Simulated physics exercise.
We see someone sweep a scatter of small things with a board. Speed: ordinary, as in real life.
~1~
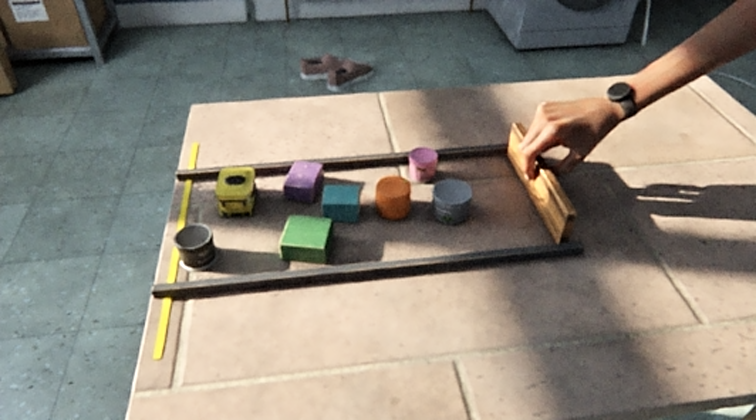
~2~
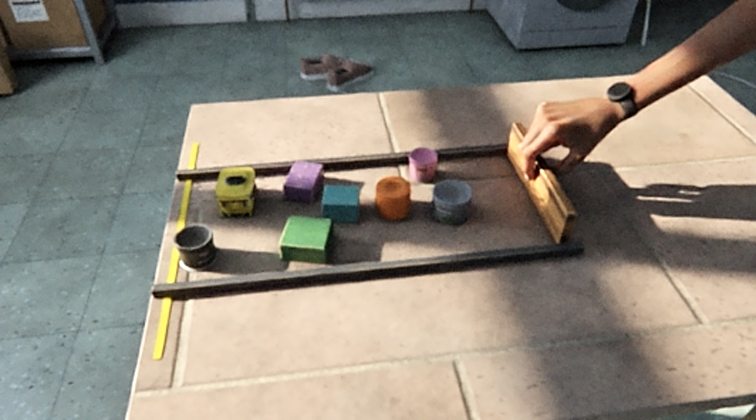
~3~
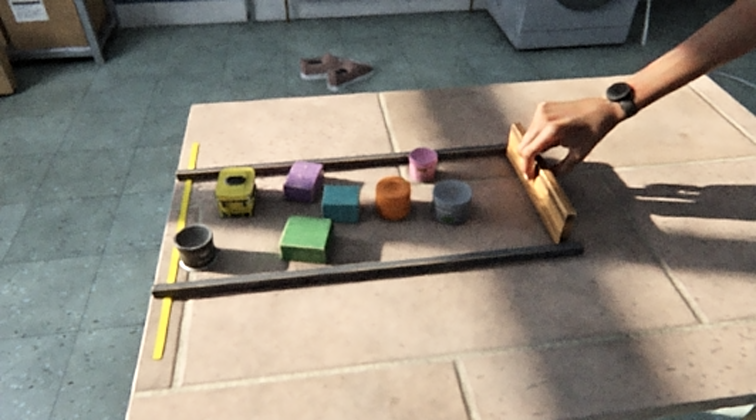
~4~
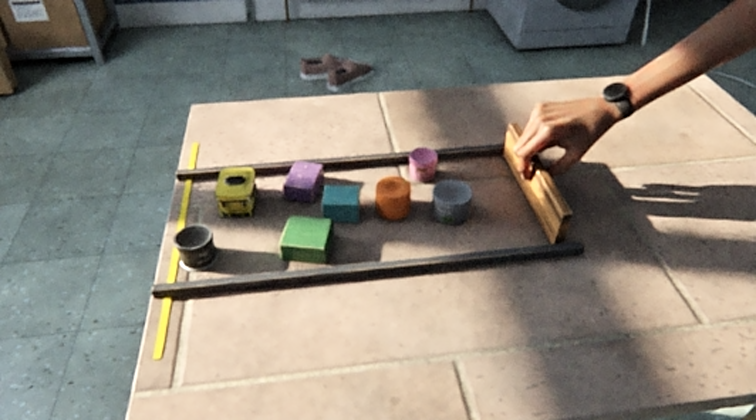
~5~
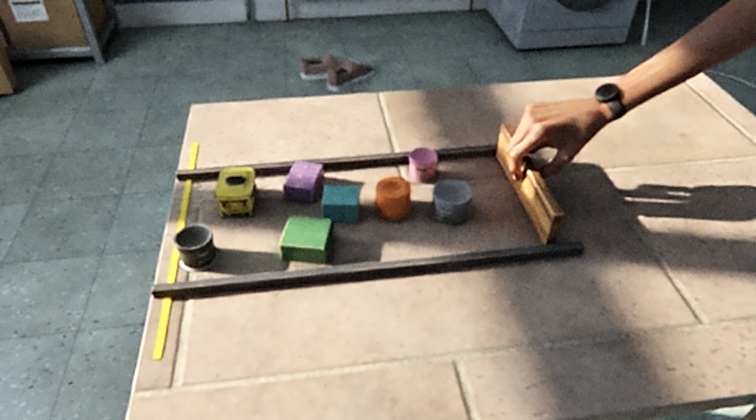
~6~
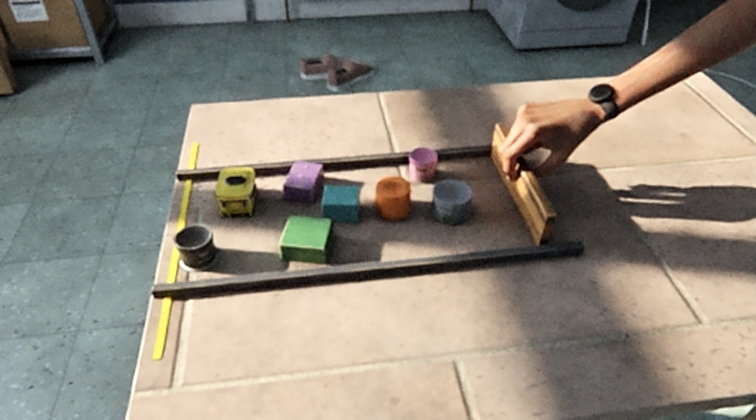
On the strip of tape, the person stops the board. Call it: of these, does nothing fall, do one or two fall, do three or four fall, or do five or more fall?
Five or more fall.
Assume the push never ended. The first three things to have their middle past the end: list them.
Those three are the yellow case, the black pot and the turquoise block, in that order.
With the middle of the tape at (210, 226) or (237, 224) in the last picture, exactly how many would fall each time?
The floor gets 4 the first time and 1 the second.
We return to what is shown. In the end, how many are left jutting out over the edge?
1, I think.
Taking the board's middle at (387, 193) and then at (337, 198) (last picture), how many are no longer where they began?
One spot: 4. Other spot: 6.
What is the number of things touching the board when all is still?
Contact count: 1.
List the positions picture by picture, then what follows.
The first frame shows black pot (196, 247); yellow case (237, 192); green block (307, 239); board (538, 180); tape (180, 229).
The second frame shows yellow case (237, 192); turquoise block (342, 204).
The third frame shows green block (307, 239); board (537, 180).
The fourth frame shows black pot (196, 247); orange lid (393, 198).
The fifth frame shows yellow case (237, 192); grey tub (451, 202).
The sixth frame shows black pot (196, 247); yellow case (237, 192); green block (307, 239); board (520, 182); tape (180, 229).
Soon after, none off yet; black pot at rest near (196, 247); yellow case at rest near (237, 192); green block at rest near (307, 239).
In the end, the number that fall off is five or more; gone, grey tub, orange lid, turquoise block, purple block, green block, yellow case and black pot.
